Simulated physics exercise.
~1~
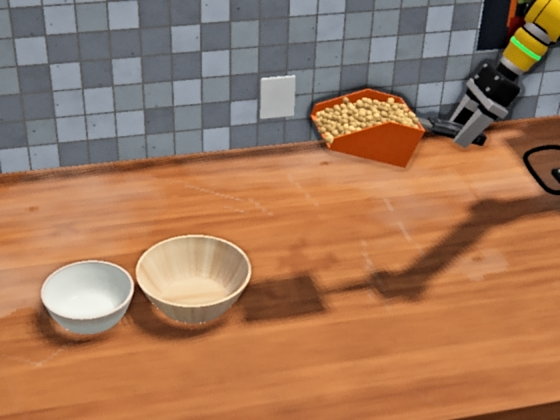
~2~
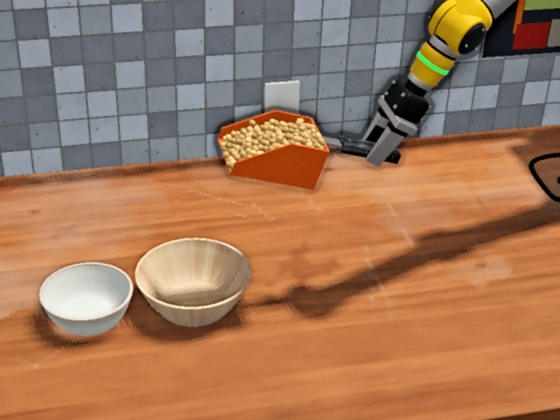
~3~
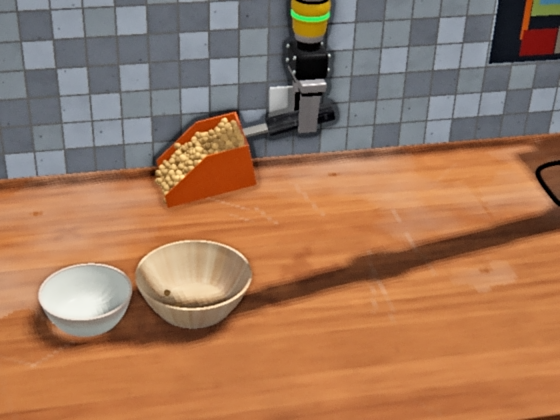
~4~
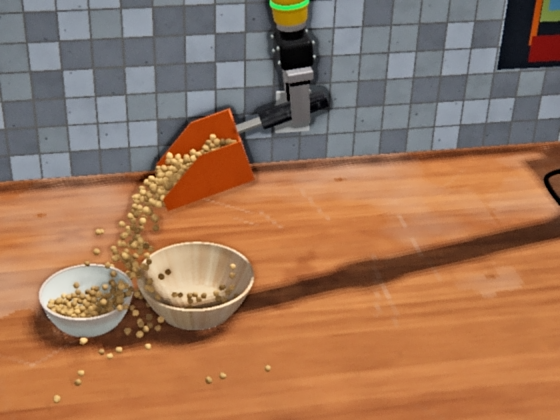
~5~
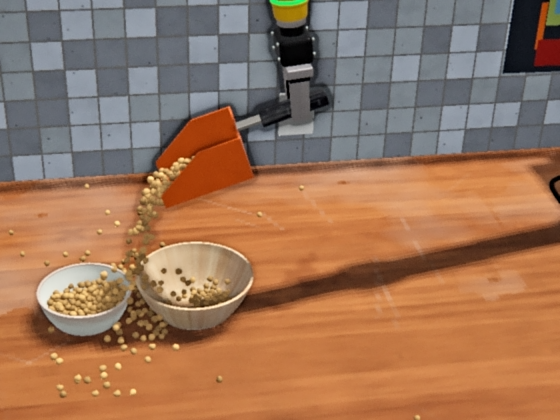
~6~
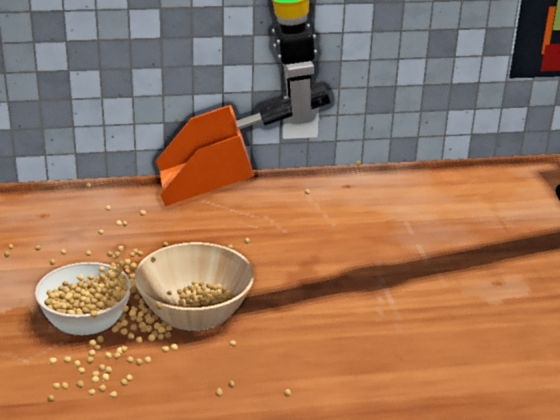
On a wooden countertop against a grey tiled wall, a robot arm grips an orange scoop heaped with dried chickpeas, while a white bowl and a pale wooden-looking bowl sit side by side at the left. The arm carries the scoop left until it is above and behind the bowls. It then tips the scoop, and the chickpeas pour down in a thick stream toward both bowls. Some bounce and scatter across the counter as the stream thins. The scoop ends tilted and empty, with most chickpeas in the white bowl, fewer in the wooden-looking one, and many strewn around them.
